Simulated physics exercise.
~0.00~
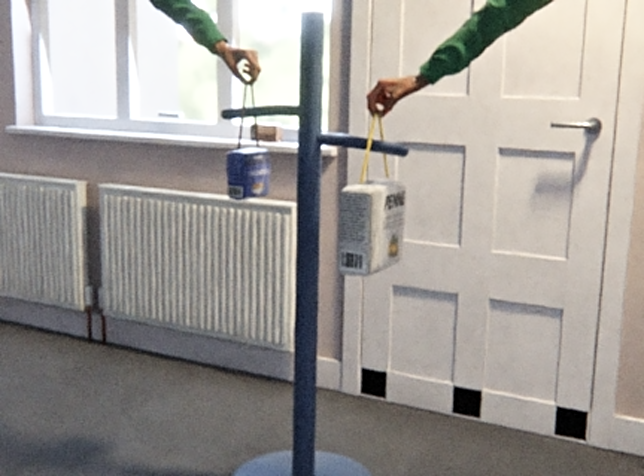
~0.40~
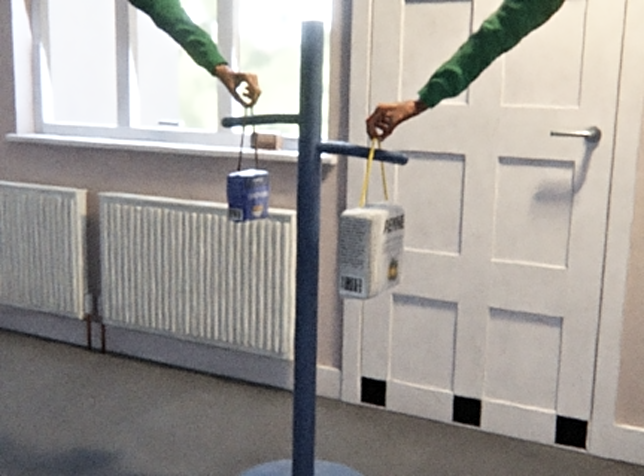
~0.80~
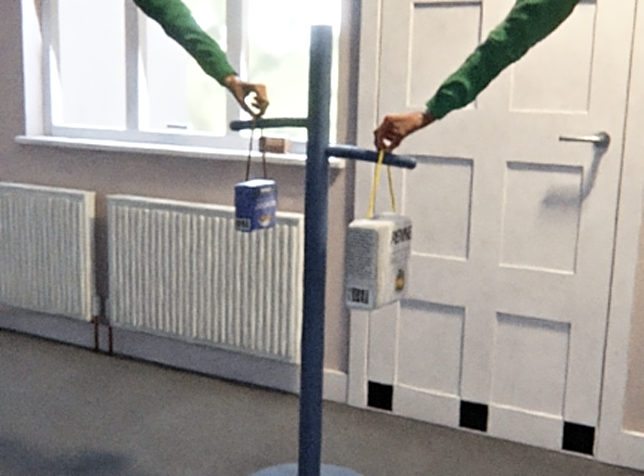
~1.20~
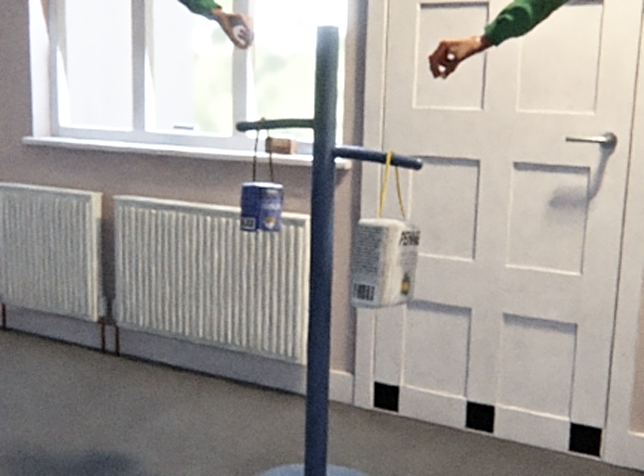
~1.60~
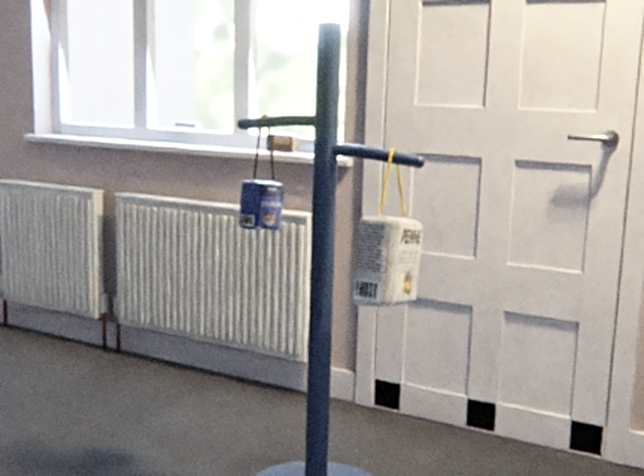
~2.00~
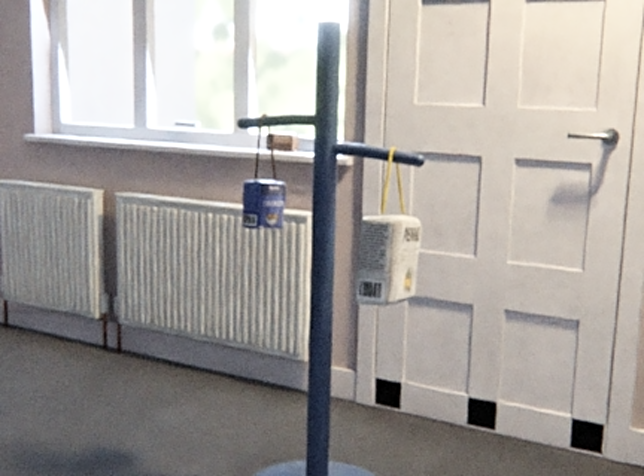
A blue coat stand rises in the middle of a room with grey flooring, seen from the front by a gently swaying camera, with a bright window and white radiators to the left and a white panelled door to the right. Two hands in green sleeves hold a small blue pouch by a dark loop at the left peg and a larger white bag by a yellow loop at the right peg. They lower both slightly until the loops rest on the pegs. The hands then let go and draw away out of view. Both items sway a little and remain hanging from their pegs.
